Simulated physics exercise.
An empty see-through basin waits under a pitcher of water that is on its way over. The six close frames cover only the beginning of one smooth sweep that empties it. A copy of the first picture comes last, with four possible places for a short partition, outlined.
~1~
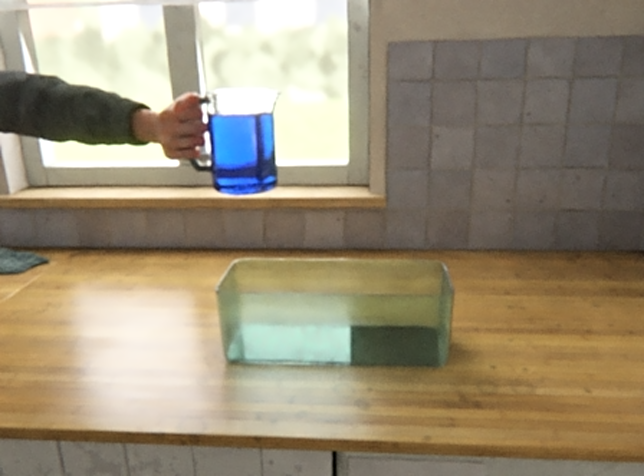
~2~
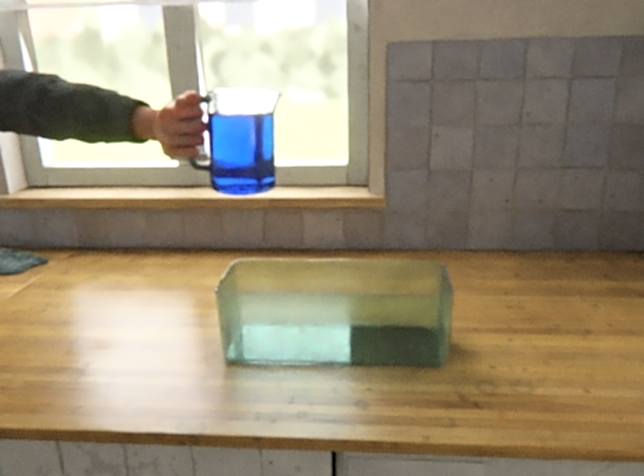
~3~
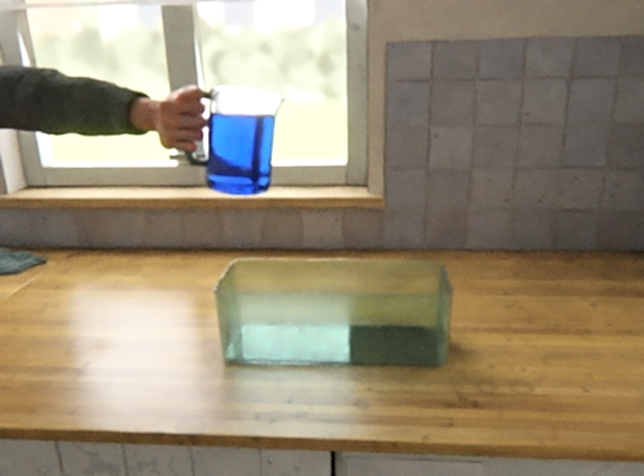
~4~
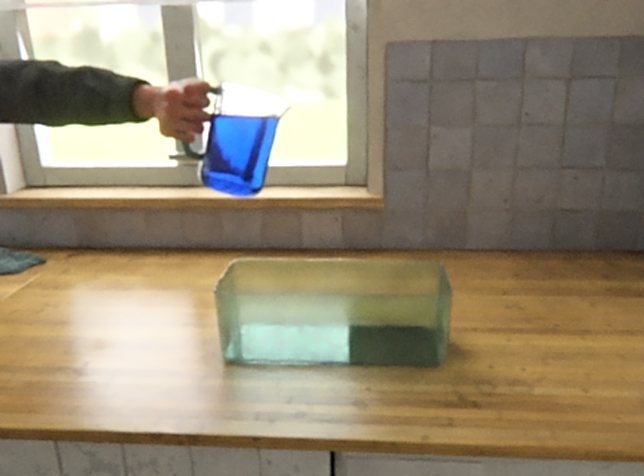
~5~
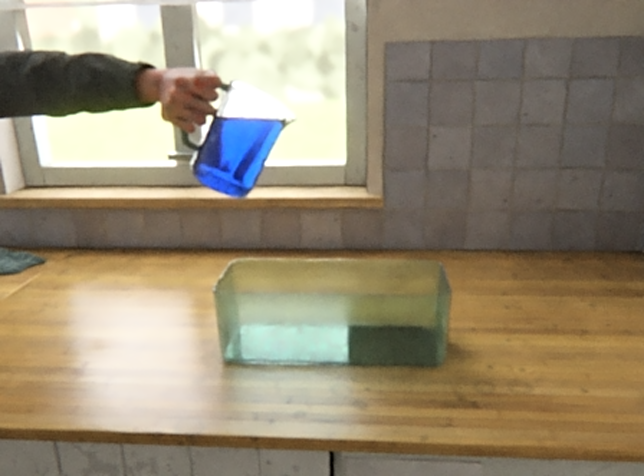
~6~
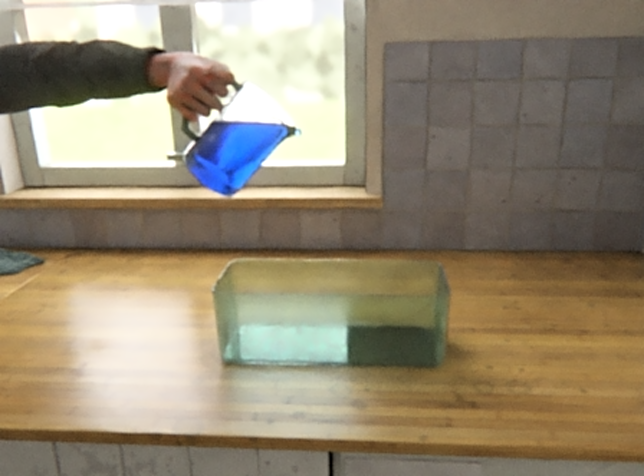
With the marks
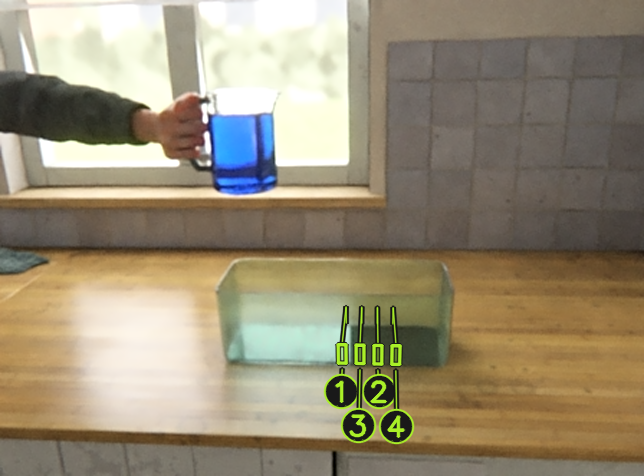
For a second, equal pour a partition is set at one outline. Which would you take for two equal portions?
Take 3.
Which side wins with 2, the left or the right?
The left side.
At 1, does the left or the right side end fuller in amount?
More ends on the right.
On the marked copy, 1 at (342, 369); 2 at (377, 369); 3 at (359, 369); 4 at (395, 370).
For position 1, about 15 % ends left of the wall and 82 % right of it; 3 % is lost outside.
For position 2, about 82 % ends left of the wall and 10 % right of it; 8 % is lost outside.
For position 3, about 52 % ends left of the wall and 46 % right of it.
For position 4, about 80 % ends left of the wall and 14 % right of it; 6 % is lost outside.
